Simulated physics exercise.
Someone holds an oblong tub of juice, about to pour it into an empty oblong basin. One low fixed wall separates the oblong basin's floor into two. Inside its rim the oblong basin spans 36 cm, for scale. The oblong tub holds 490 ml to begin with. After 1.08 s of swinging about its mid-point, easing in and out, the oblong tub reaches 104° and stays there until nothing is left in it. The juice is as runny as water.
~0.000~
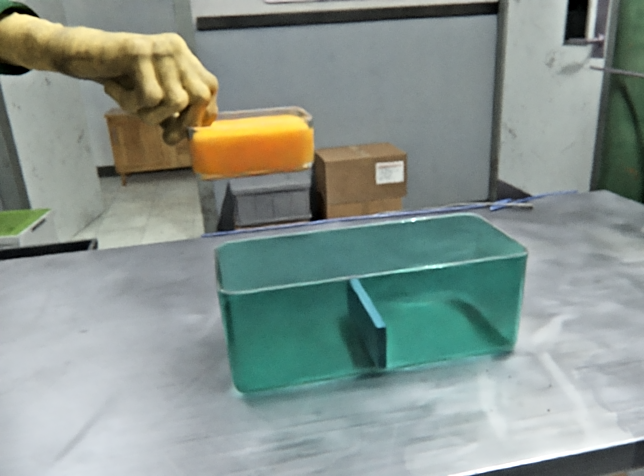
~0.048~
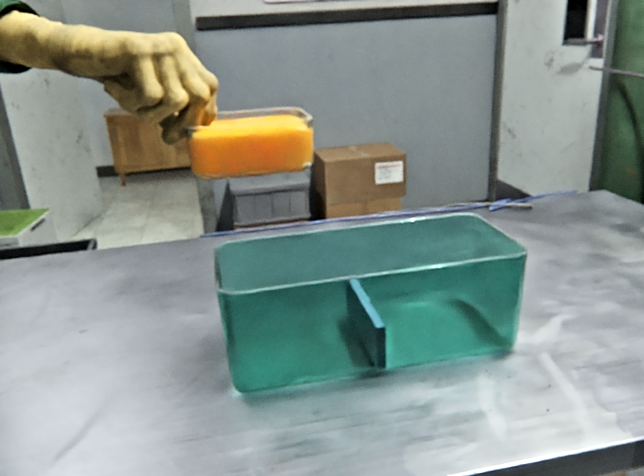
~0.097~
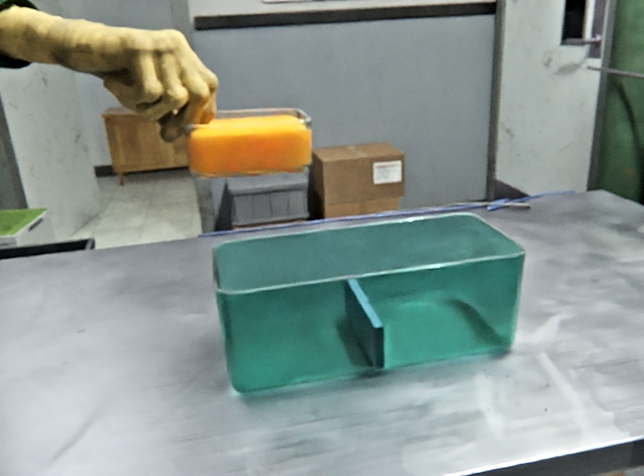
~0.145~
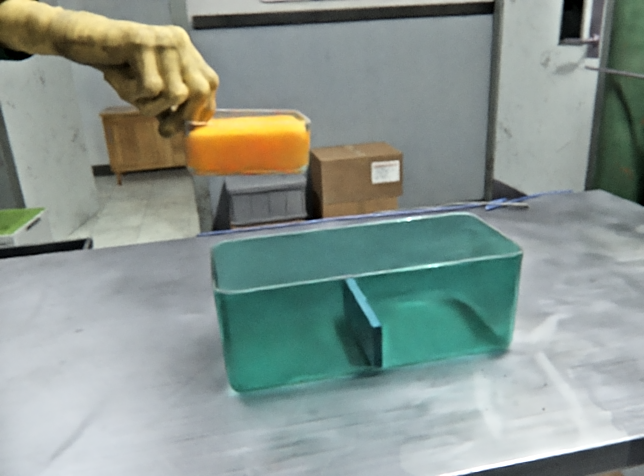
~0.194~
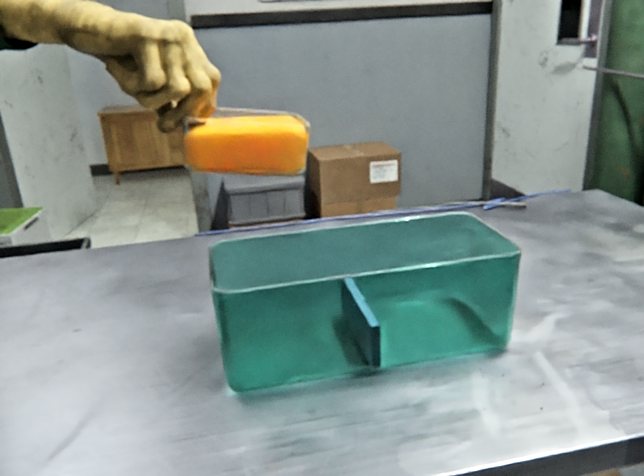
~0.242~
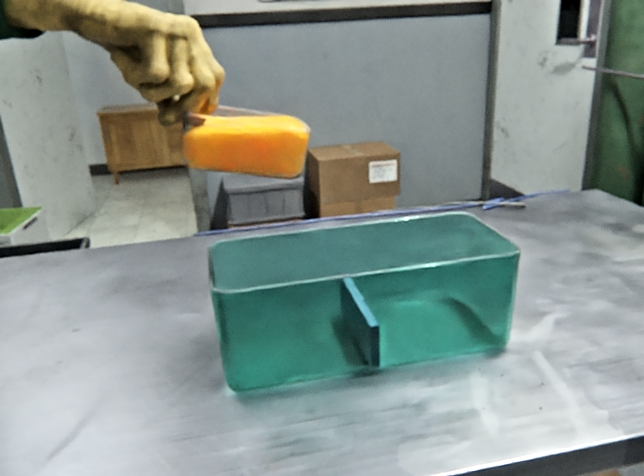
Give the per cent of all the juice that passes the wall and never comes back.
I would say 64 percent.
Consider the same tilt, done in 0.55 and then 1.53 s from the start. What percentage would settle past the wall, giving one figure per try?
50 in a hundred, followed by 65 in a hundred.
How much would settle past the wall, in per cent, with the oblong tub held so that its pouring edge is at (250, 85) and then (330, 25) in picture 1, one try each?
Try 1: 0 %; try 2: 80 %.
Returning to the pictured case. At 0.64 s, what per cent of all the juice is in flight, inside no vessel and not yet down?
Roughly 42 percent.
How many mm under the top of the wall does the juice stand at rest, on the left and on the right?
Close to 52 mm left and close to 46 mm right.
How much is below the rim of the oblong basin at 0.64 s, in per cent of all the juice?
About 24 per cent.
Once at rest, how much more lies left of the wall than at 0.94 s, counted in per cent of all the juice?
Roughly 12 percent.
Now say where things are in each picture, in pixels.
In the first frame, it leans 0°; its right rim is at (306, 114); the juice meets the walls at (191, 129) and (303, 120); the oblong basin's rim runs from (217, 268) to (501, 232); the wall's top is at (365, 300).
In the second frame, it leans 1°; its right rim is at (305, 115); the juice meets the walls at (191, 129) and (303, 120).
In the third frame, it leans 2°; its right rim is at (304, 116); the juice meets the walls at (190, 128) and (302, 121).
In the fourth frame, it leans 5°; its right rim is at (303, 118); the juice meets the walls at (188, 128) and (301, 121).
In the fifth frame, it leans 8°; its right rim is at (303, 121); the juice meets the walls at (186, 127) and (300, 121).
In the sixth frame, it leans 12°; its right rim is at (303, 126); the juice meets the walls at (186, 127) and (301, 121).
By 0.64 s the tilt is 67° and 33 per cent is still to pour, 5 is left of the wall and 20 right of it.
By 0.94 s the tilt is 100° and 6 per cent is still to pour, 23 is left of the wall and 64 right of it.
By 1.25 s the tilt is 104° and 0 per cent is still to pour, 34 is left of the wall and 64 right of it.
By 1.58 s the tilt is 104° and 0 per cent is still to pour, 35 is left of the wall and 64 right of it.
At rest 35 per cent lies left of the wall, 64 right of it and 1 outside.
